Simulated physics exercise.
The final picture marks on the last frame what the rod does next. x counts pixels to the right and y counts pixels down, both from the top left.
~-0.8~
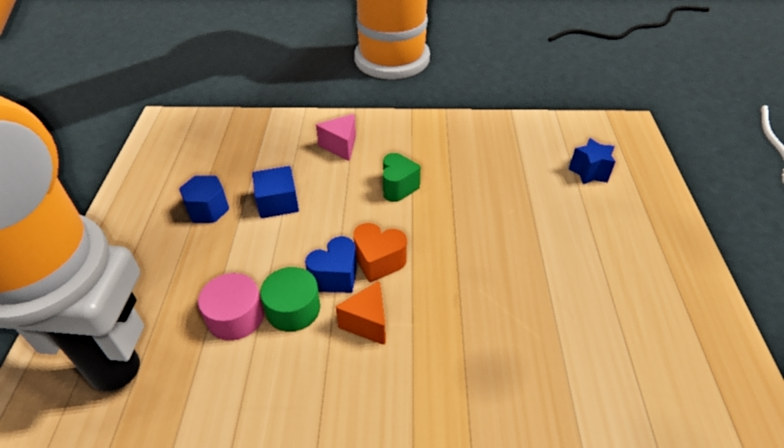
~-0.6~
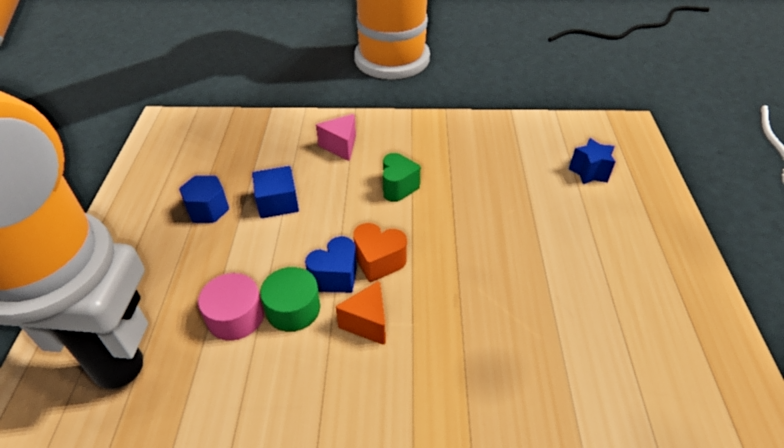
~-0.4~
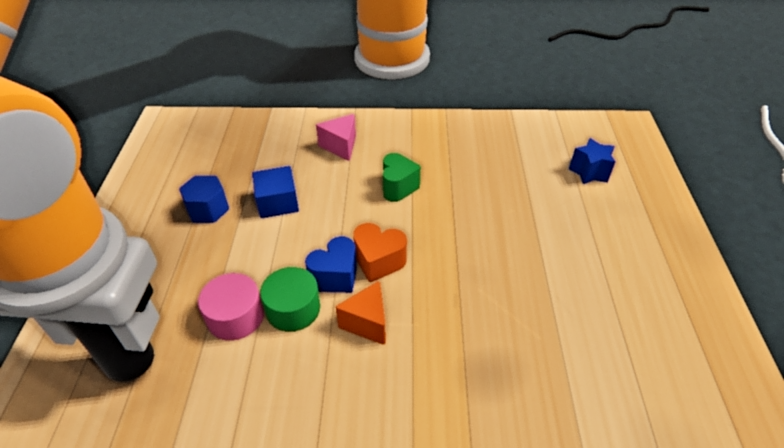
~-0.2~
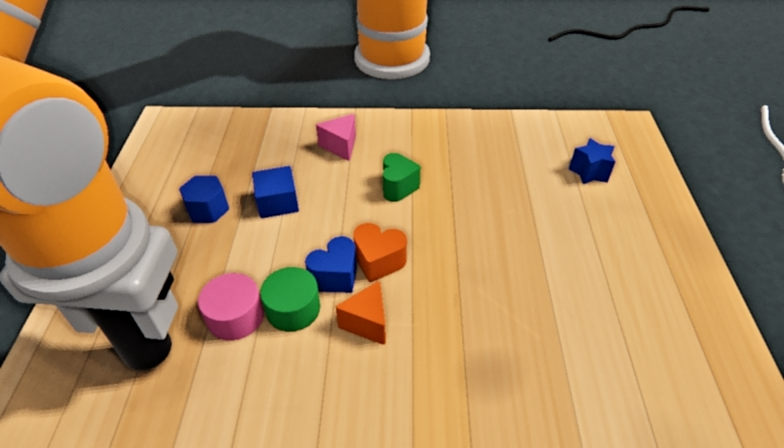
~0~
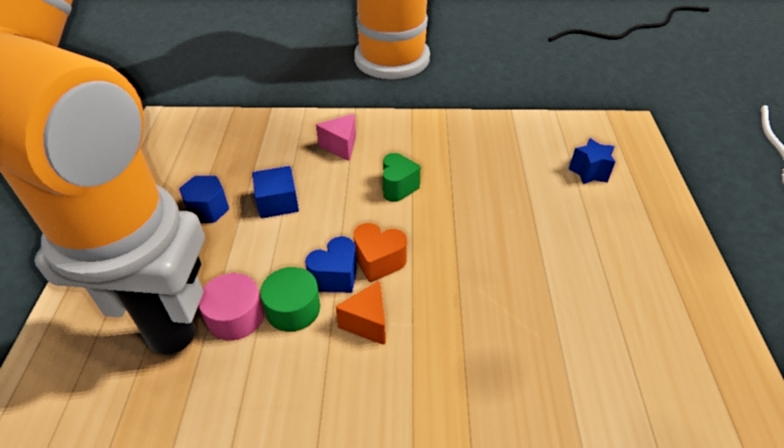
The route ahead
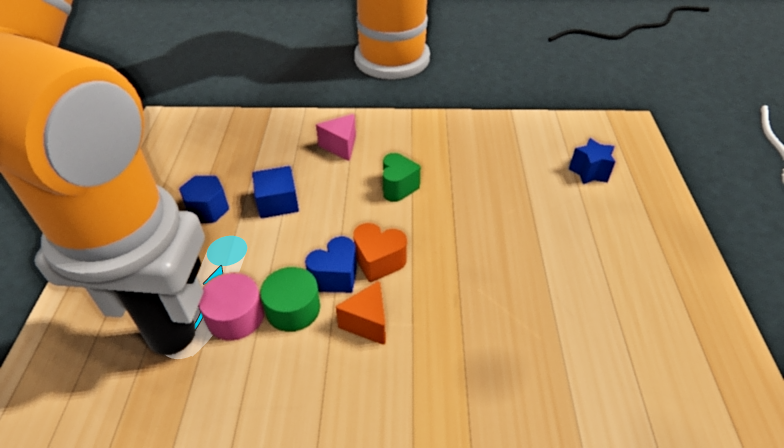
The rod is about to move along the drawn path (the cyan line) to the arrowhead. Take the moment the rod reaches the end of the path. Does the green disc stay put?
Final answer: No.
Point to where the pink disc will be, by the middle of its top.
By then it is at (252, 274).
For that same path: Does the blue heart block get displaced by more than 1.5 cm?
Final answer: No.
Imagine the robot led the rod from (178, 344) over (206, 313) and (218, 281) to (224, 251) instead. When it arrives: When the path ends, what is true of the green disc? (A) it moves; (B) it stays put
A.
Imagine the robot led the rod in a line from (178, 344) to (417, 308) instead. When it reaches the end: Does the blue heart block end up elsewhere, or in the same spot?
It shifts.
Drawn move, from (178, 344) via (203, 312) and (216, 280), ending at (227, 251).
On the path given first. One third of the way, rod at (199, 303); pink disc at (247, 282); green disc at (303, 289); blue heart block at (338, 253).
Two thirds of the way, rod at (213, 270); pink disc at (252, 274); green disc at (303, 289); blue heart block at (338, 253).
At the end, rod at (224, 242); blue six-sided block still; pink disc at (252, 274); green disc at (303, 289); blue heart block at (338, 253).
